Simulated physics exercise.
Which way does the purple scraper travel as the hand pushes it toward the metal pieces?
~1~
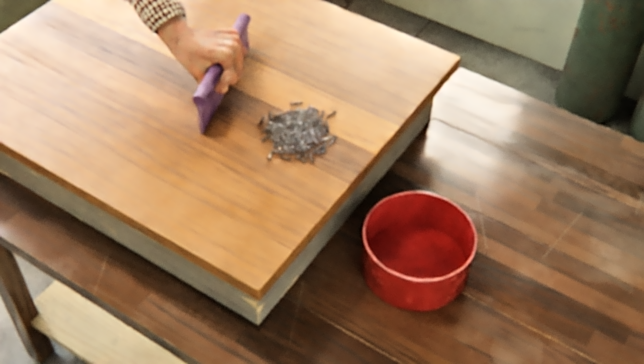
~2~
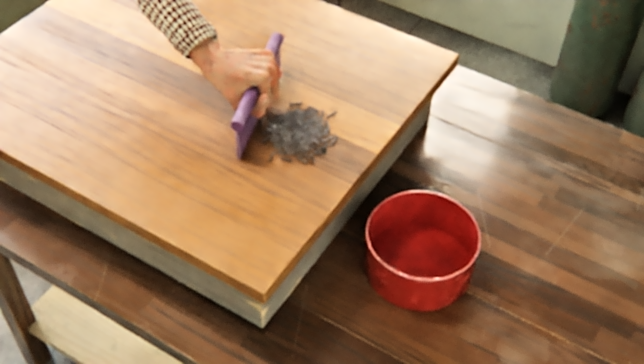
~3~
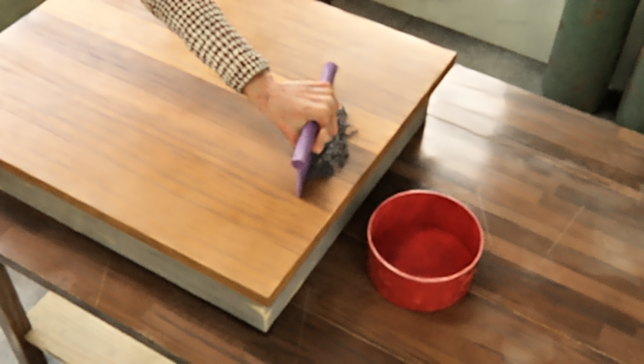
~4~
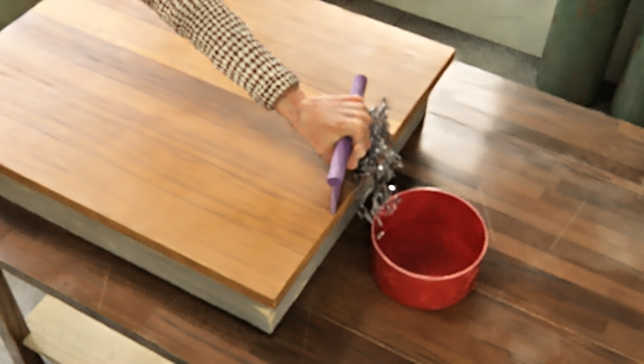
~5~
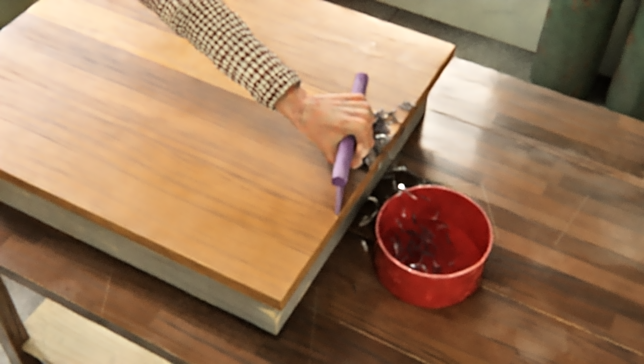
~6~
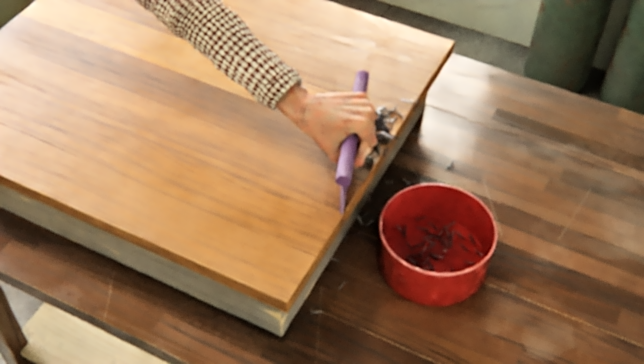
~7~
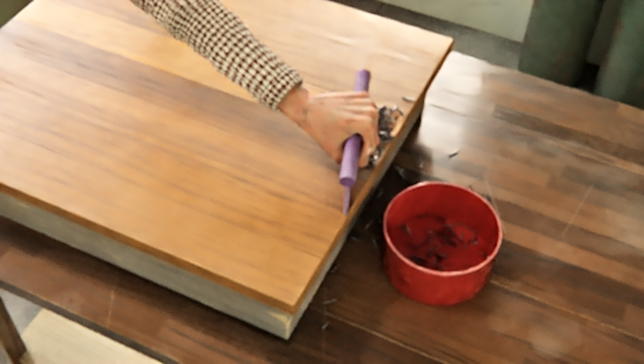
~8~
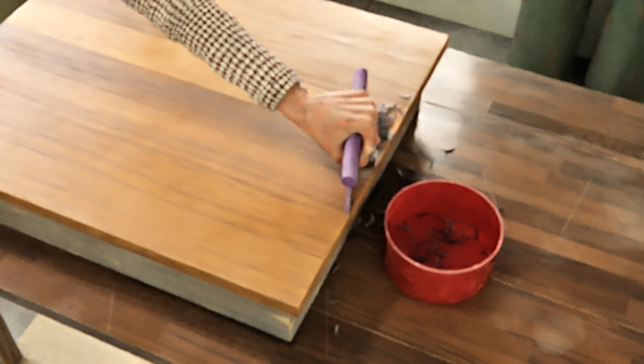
The scraper moves to the right, toward the edge of the board near the red pot.
On a raised wooden board atop a dark wooden table, a hand pushes a pile of small metal pieces with a purple scraper to the edge, where it stops; some drop into a red pot, others miss it, and some stay on the board.
